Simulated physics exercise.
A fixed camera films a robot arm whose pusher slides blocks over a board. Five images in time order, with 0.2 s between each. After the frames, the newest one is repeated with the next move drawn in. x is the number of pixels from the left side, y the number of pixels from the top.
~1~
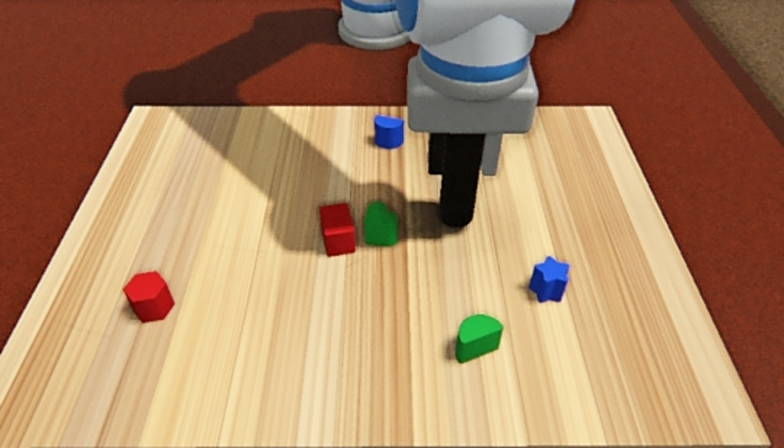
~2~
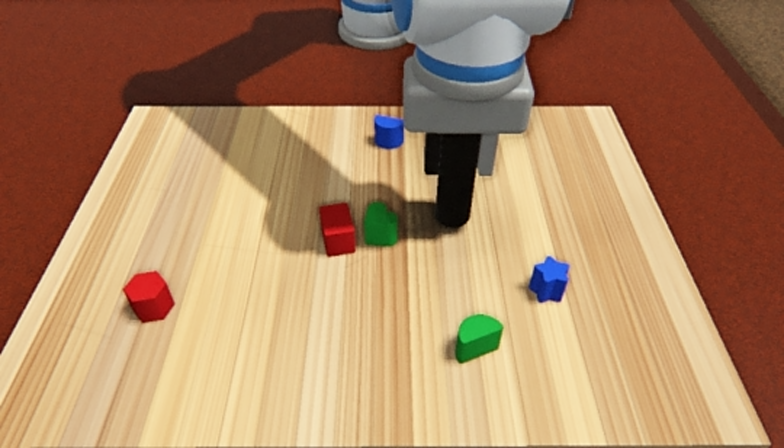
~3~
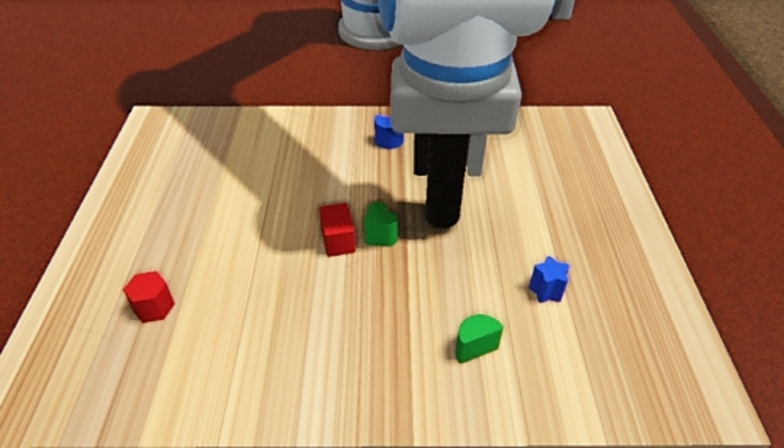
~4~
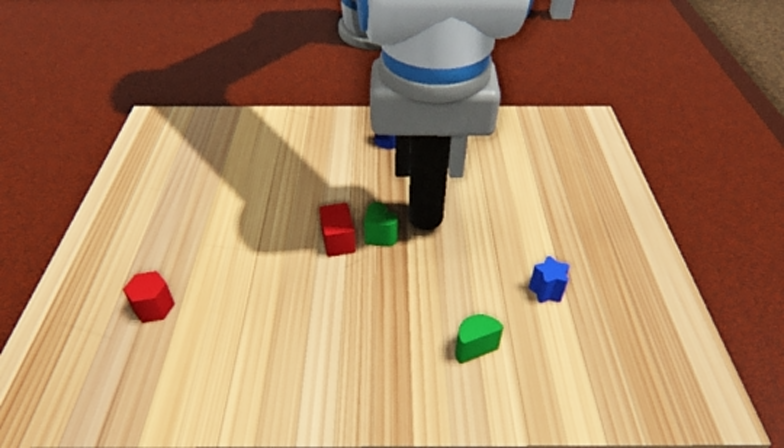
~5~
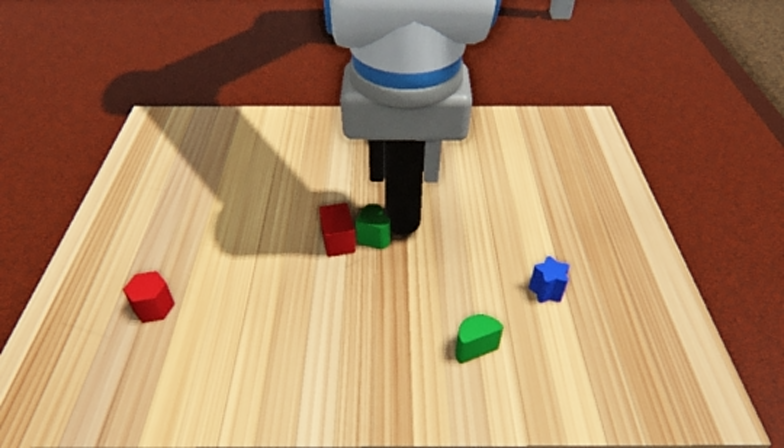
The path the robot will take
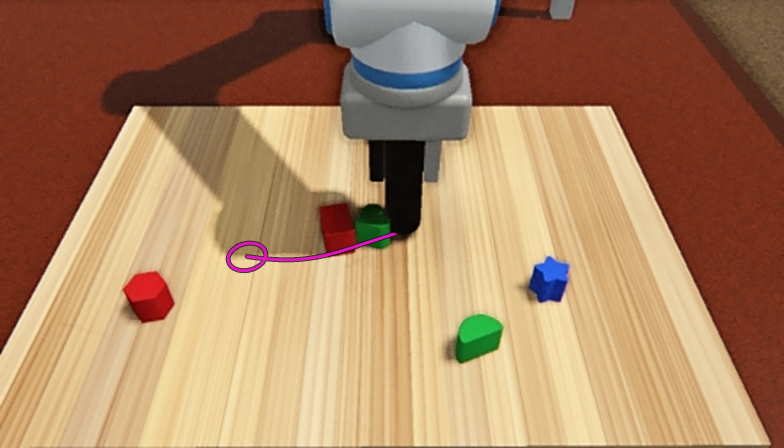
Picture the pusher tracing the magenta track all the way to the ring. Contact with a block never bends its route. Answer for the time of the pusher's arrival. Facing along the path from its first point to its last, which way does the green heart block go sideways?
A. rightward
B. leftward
My answer is option B.
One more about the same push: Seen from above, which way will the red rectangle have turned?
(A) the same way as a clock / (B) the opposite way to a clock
My answer is option A.
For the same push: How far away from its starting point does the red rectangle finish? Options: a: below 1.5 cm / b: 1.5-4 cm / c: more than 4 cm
Option c.
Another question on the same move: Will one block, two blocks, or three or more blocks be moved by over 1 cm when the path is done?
Two get moved.
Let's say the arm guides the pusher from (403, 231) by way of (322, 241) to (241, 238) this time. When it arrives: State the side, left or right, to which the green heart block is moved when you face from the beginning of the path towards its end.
It is displaced to the left.
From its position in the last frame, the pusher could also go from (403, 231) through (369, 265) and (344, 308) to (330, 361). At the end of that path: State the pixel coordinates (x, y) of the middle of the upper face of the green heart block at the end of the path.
Around (334, 240).
Path on the board, from (403, 231) by way of (354, 247) and (301, 259) to (247, 257).
What follows on the original path. One third of the way, pusher (353, 240); red rectangle (299, 220), turned 40° clockwise; green heart block (321, 232).
Two thirds of the way, pusher (299, 252); red rectangle (274, 218), turned 80° clockwise; green heart block (265, 246).
At the end, pusher (245, 249); red six-sided block in place; red rectangle (266, 211), turned 105° clockwise; green heart block (222, 255), turned 40° anticlockwise.
